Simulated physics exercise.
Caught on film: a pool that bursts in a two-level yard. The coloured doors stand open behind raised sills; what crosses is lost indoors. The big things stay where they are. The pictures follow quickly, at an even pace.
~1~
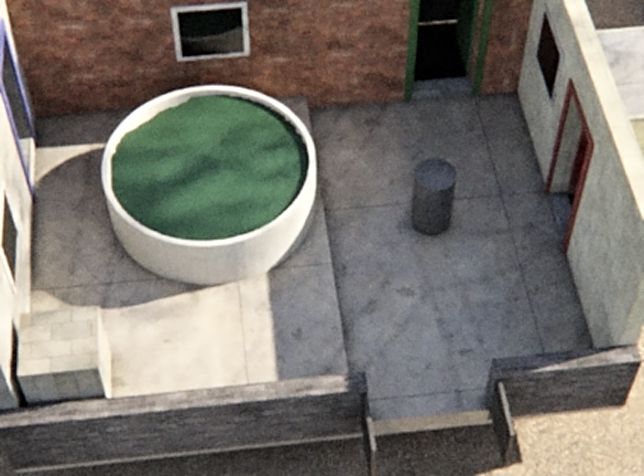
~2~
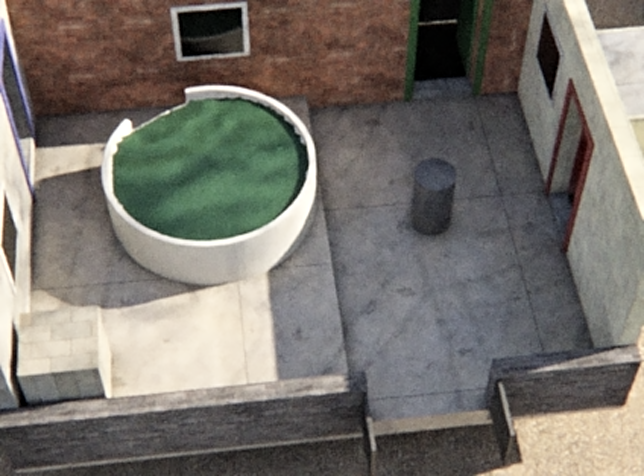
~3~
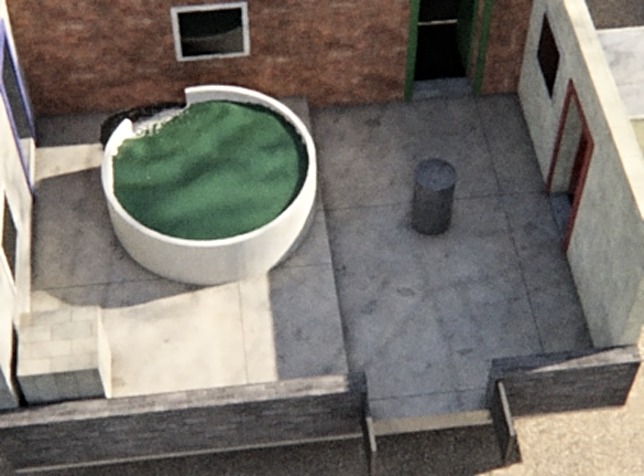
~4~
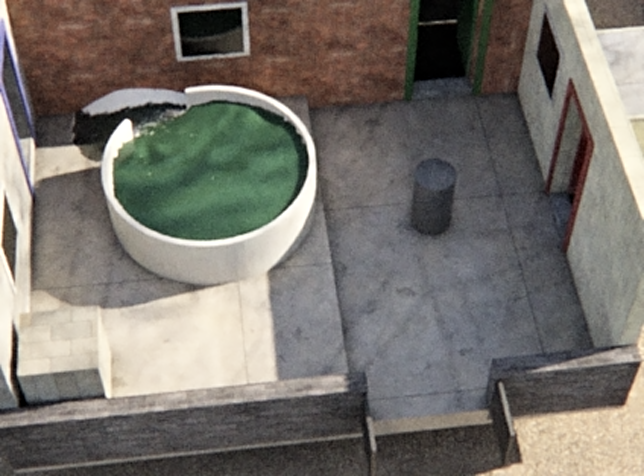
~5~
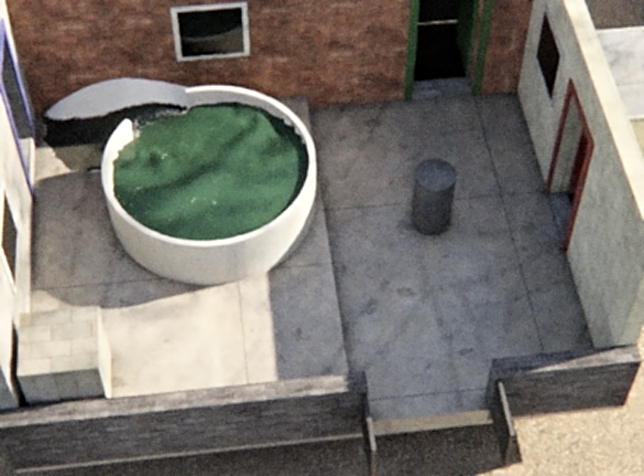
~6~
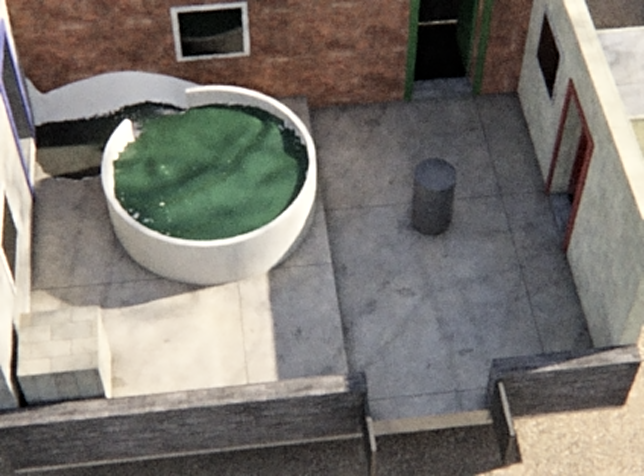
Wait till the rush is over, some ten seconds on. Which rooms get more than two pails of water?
The red door takes more than that; the blue door takes more than that; the green door stays under that.
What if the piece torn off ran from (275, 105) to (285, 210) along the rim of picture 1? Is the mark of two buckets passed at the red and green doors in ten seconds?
Red lets more in, green floods.
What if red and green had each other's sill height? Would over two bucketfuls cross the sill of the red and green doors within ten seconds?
One by one: Red keeps below it, green lets less in.
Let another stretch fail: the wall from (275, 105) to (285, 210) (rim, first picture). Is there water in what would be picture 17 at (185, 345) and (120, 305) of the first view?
In turn: Dry, no water.
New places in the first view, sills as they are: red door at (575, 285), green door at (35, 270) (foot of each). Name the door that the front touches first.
The door marked blue.
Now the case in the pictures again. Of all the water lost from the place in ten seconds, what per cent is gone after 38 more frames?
Some 45 per cent.
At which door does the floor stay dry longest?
It is the red-painted one.
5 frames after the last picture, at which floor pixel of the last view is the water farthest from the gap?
Roughly at (365, 110).
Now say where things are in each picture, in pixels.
The first picture shows still water in the pool at (209, 166).
In the second picture, the front is at a hidden place, out from the gap on the pool's far side.
In the third picture, the front is at (105, 132), out from the gap on the pool's far side.
In the fourth picture, the front is at (79, 112), out from the gap on the pool's far side.
In the fifth picture, the front is at (45, 115), out from the gap on the pool's far side.
In the sixth picture, the front is at (37, 115), out from the gap on the pool's far side.
A moment on, water covers 15 % of the floor; the red door not reached, the blue door under two buckets in, the green door not reached.
Next, water covers 35 % of the floor; the red door not reached, the blue door over two buckets in, the green door wet at the sill, nothing in.
Then, water covers 55 % of the floor; the red door wet at the sill, nothing in, the blue door far over two buckets in, the green door wet at the sill, nothing in.
Later, water covers 90 % of the floor; the red door under two buckets in, the blue door far over two buckets in, the green door wet at the sill, nothing in.
In the end, water covers 95 % of the floor; the red door over two buckets in, the blue door far over two buckets in, the green door wet at the sill, nothing in.
